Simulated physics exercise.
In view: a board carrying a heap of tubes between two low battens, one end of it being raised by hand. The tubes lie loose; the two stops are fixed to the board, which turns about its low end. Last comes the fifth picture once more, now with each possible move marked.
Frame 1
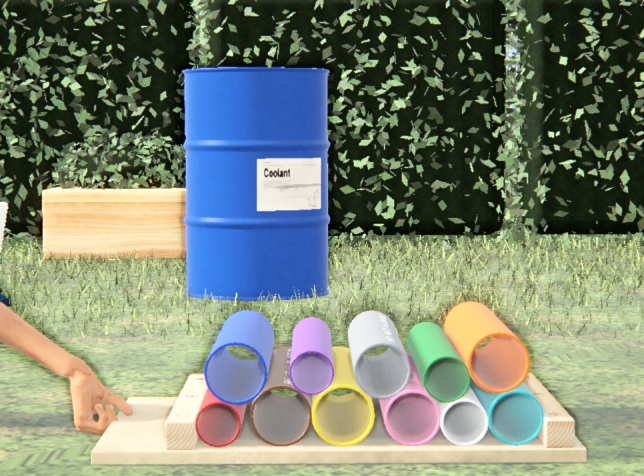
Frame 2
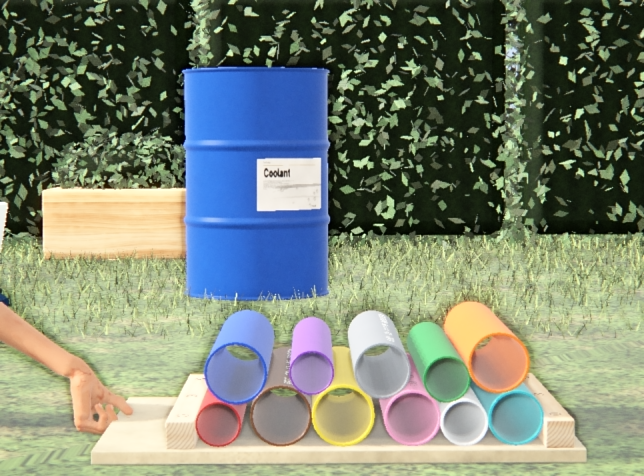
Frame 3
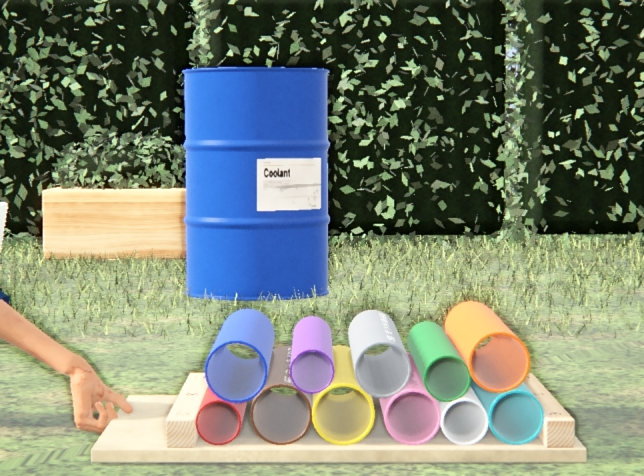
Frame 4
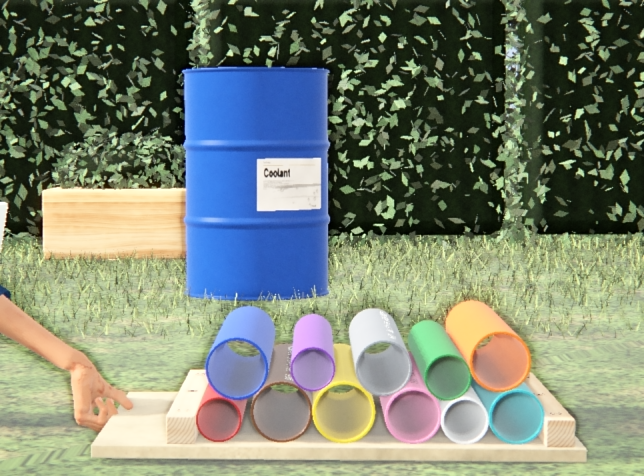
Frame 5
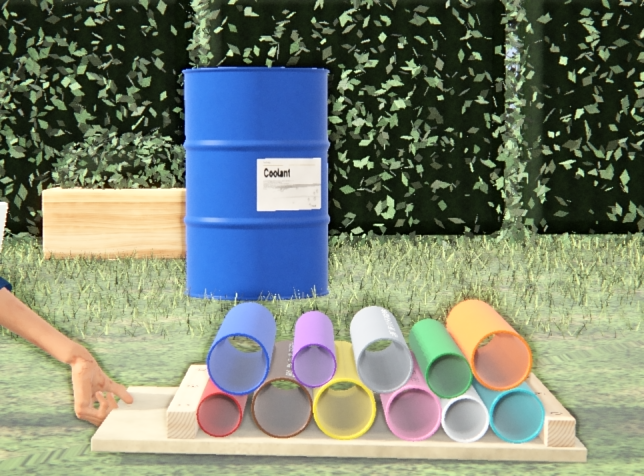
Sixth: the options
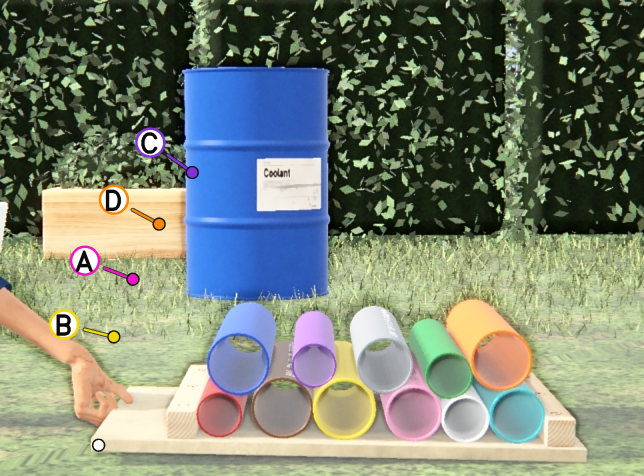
We see a hand at the left end of a wooden board raise it very slightly, while the colourful tubes stacked between two battens barely shift, on grass before a still blue barrel and a leafy hedge.
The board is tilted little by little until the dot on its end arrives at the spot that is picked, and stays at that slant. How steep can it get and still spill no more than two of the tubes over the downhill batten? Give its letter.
No higher than A.
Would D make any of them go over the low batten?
At D: Yes.
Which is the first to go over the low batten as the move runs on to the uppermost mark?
The orange one.
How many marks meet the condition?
Two of them.
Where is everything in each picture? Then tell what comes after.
The first picture shows pink tube (412, 418); white tube (464, 422); turquoise tube (516, 418).
The second picture shows turquoise tube (516, 418); green tube (447, 379).
The third picture shows board (337, 413); red tube (218, 423); brown tube (281, 415); pink tube (413, 417).
The fourth picture shows board (337, 411); red tube (219, 419); brown tube (281, 412).
The fifth picture shows board (338, 408); red tube (219, 414); brown tube (283, 408).
On the marked copy, A at (133, 279); B at (114, 337); C at (192, 173); D at (159, 224); the white dot at (98, 445).
Taking A. A third of the way, board at 17°.
Two thirds of the way, board at 22°.
When it is over, board at 22°, two over the low batten (green, orange).
As for the rest, B none over the low batten; C four over the low batten (green, grey, orange, purple); D three over the low batten (green, grey, orange).
